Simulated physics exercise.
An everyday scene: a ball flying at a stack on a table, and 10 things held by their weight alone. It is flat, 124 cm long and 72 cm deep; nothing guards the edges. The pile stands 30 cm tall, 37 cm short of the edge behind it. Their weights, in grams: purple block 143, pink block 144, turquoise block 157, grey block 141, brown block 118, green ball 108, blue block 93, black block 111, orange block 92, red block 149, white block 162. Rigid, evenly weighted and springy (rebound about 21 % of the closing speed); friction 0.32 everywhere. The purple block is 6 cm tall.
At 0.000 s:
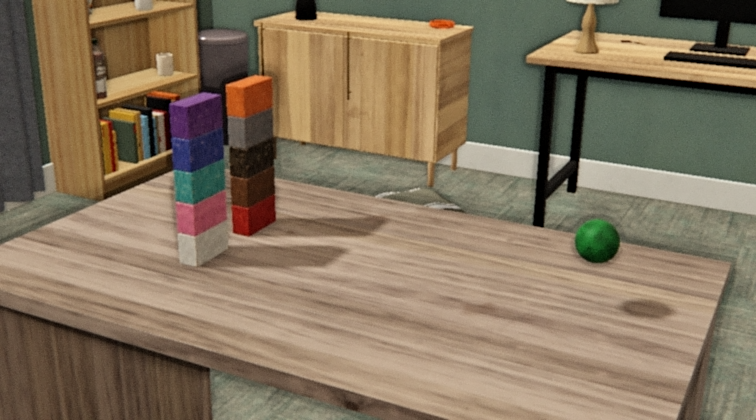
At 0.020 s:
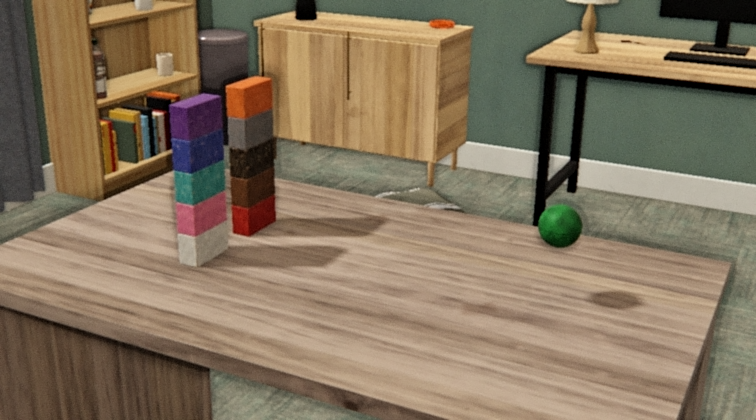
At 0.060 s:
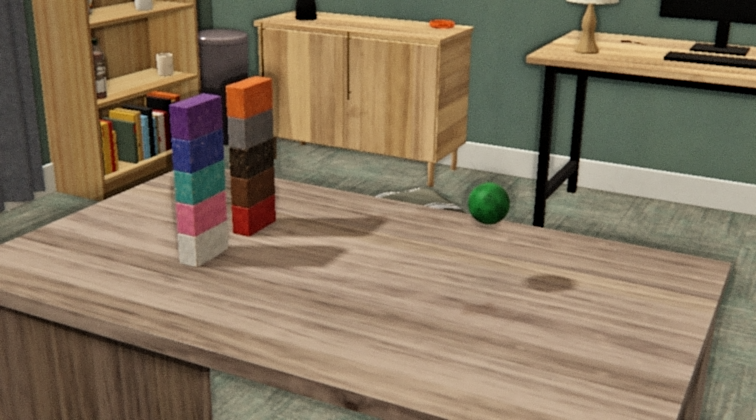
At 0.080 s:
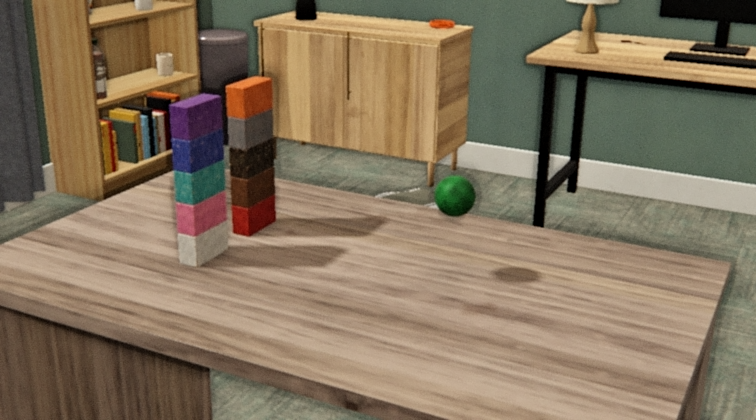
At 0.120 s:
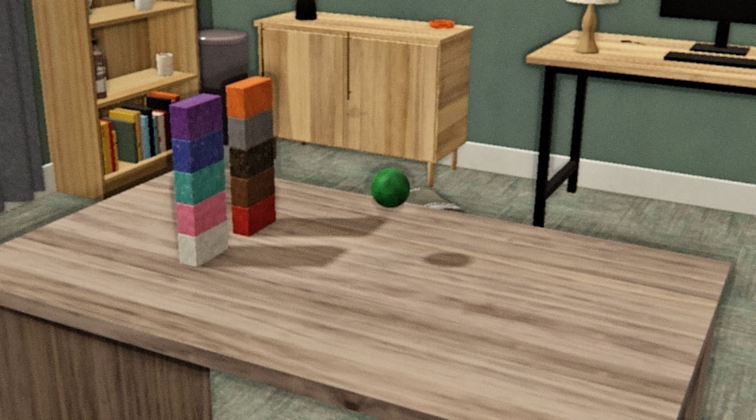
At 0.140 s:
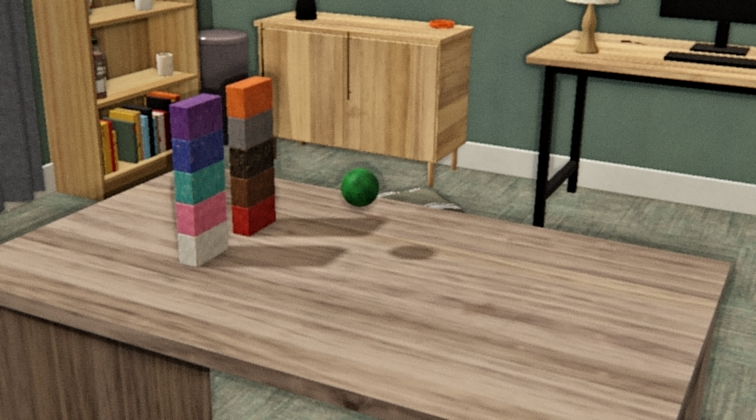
In a furnished room, a wooden table holds two side-by-side stacks of colourful blocks, while a green ball hangs in the air over the table's right side. The ball flies leftward above the tabletop, its shadow sliding along beneath it, and draws close to the blocks, which stay still.
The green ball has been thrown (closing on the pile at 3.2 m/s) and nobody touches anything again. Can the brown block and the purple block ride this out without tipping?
The brown block tips over and the purple block stays upright.
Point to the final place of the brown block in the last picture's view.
Near (164, 196).
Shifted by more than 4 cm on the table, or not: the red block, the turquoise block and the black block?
The red block leaves its spot; the turquoise block keeps its place; the black block leaves its spot.
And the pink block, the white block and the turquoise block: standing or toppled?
The pink block keeps standing; the white block keeps standing; the turquoise block is still upright.
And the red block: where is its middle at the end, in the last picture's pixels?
At about (191, 204).
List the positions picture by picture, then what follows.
In the first picture, 63 cm short of the pile; green ball (597, 242); brown block (253, 185); purple block (197, 116).
In the second picture, 56 cm short of the pile; green ball (560, 226); grey block (251, 128).
In the third picture, 44 cm short of the pile; green ball (489, 204); black block (252, 157).
In the fourth picture, 37 cm short of the pile; green ball (455, 196); red block (254, 214).
In the fifth picture, 25 cm short of the pile; green ball (391, 188); pink block (202, 212).
In the sixth picture, 18 cm short of the pile; green ball (360, 188); brown block (253, 186); purple block (197, 117).
By 0.34 s, green ball near (275, 213); brown block tilted 27° near (210, 180); black block tilted 54°; grey block tilted 38°.
By 0.54 s, green ball near (299, 212); brown block on its side near (170, 197); grey block tilted 67°; black block upside down.
When it is over (1.2 s), lying over on the table, grey block, brown block, black block, orange block and red block; the other 5 within 4 cm of the start. End places, in pixels of the last picture, brown block near (164, 196), purple block near (197, 117).
